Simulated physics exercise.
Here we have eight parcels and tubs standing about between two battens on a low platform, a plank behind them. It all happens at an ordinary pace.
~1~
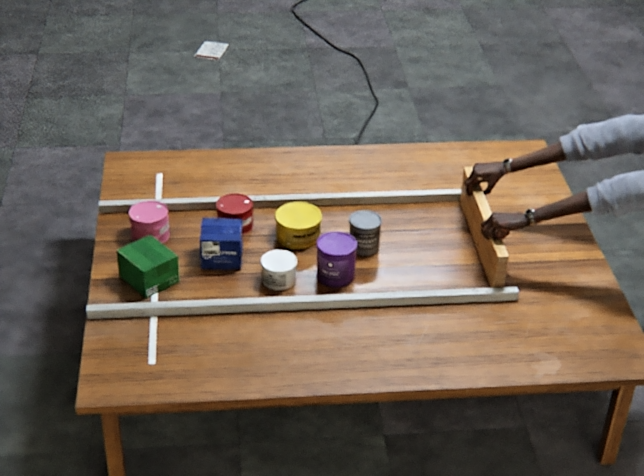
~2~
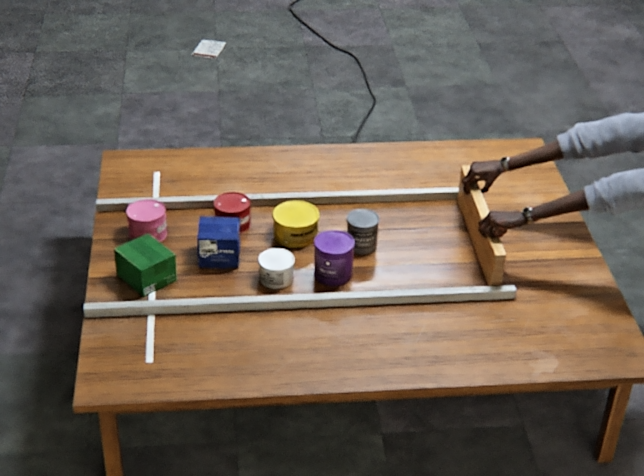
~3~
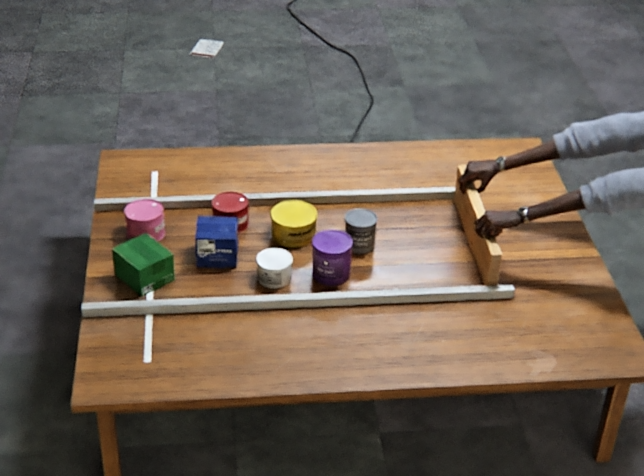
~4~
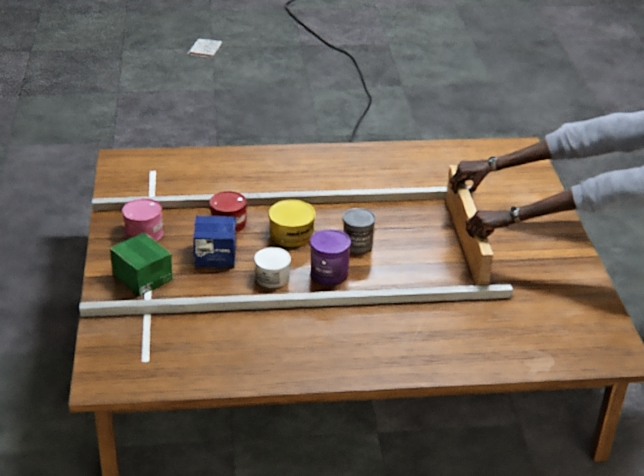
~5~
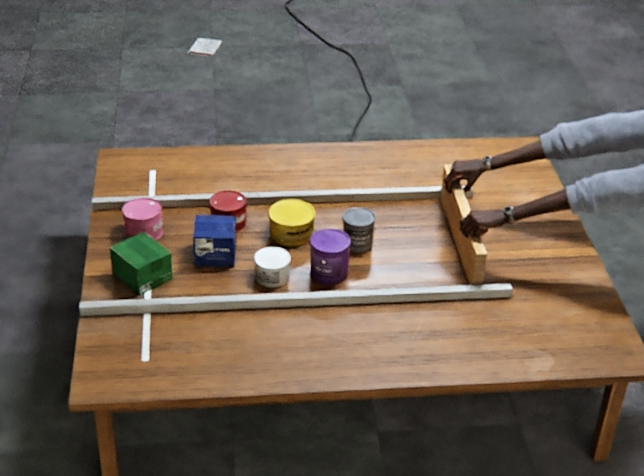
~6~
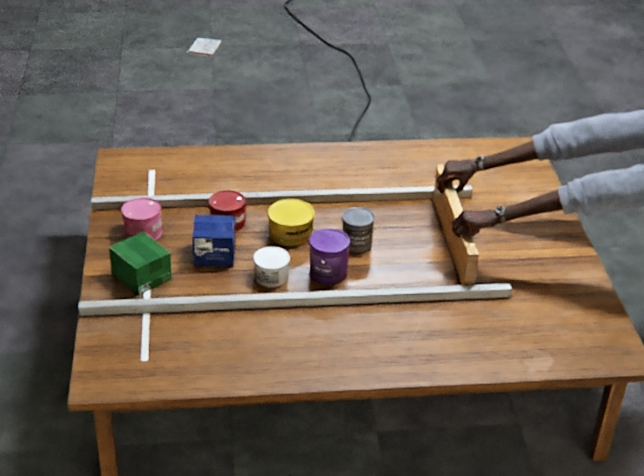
Two hands slide a wooden plank slightly left between two pale strips on a table.
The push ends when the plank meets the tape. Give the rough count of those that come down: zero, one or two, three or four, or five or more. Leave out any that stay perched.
The number that fall off is one or two.
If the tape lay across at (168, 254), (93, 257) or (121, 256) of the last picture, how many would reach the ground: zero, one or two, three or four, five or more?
In that order: 1 or 2; five or over; five or more.
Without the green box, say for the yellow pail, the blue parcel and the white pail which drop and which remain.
The yellow pail survives, the blue parcel survives, the white pail is kept.
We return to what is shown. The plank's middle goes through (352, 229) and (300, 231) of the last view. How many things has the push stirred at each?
By then 1, and 4.
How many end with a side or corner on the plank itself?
The number is 3.
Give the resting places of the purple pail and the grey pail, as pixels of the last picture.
The purple pail at (127, 265), the grey pail at (132, 245).
A little later, none off yet; pink canister at rest near (142, 220); green box at rest near (141, 263); blue parcel at rest near (214, 241).
Next, none off yet; pink canister shifted a little near (128, 225); green box shifted a little near (117, 266); blue parcel shifted about its own width near (152, 248).
When it is over, the number that fall off is one or two; down, green box and pink canister.
